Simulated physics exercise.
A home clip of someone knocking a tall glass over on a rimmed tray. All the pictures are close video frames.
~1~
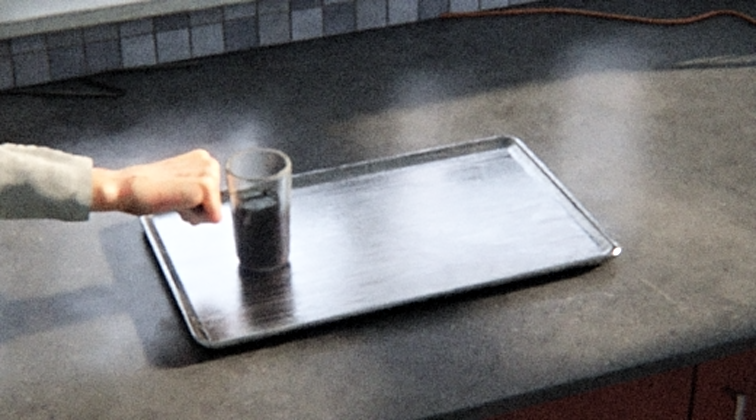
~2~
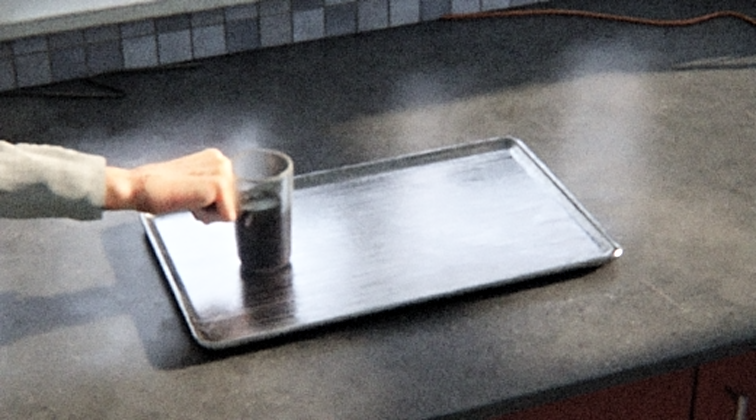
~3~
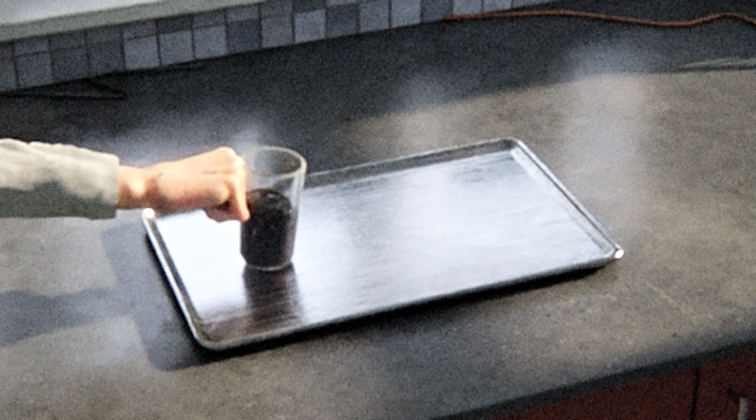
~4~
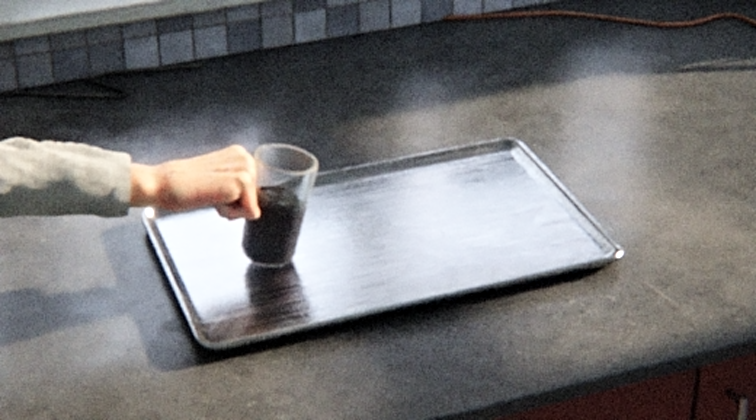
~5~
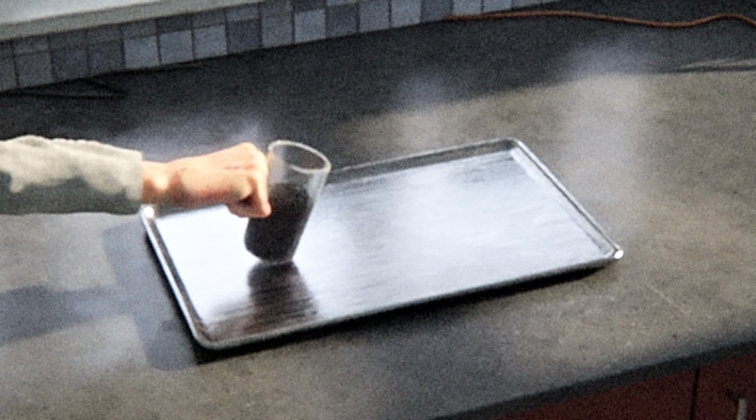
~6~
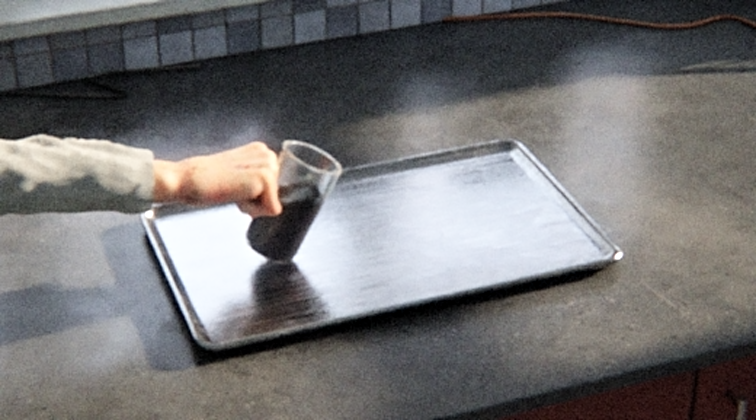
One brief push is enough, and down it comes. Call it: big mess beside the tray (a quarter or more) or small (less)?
Big.
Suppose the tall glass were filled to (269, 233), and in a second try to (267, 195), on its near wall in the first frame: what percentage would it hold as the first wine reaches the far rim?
I'd say roughly 40 in a hundred, and then roughly 50 in a hundred.
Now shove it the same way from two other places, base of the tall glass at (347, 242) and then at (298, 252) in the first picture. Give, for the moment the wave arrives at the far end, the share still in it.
Note: Case one near 70 in a hundred, case two near 50 in a hundred.
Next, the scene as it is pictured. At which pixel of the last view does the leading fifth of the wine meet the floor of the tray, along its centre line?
I'd mark it somewhere roughly at pixel (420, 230).
A moment on, the tall glass is falling and 100 per cent is in the glass, 0 on the tray and 0 above or beyond its rim.
Next, the tall glass lies on its side and 81 per cent is in the glass, 7 on the tray and 12 above or beyond its rim.
Then the tall glass lies on its side and 44 per cent is in the glass, 55 on the tray and 2 above or beyond its rim.
Later the tall glass lies on its side and 23 per cent is in the glass, 47 on the tray and 30 above or beyond its rim.
At rest 67 per cent is held by tray and glass, 33 is off the tray.
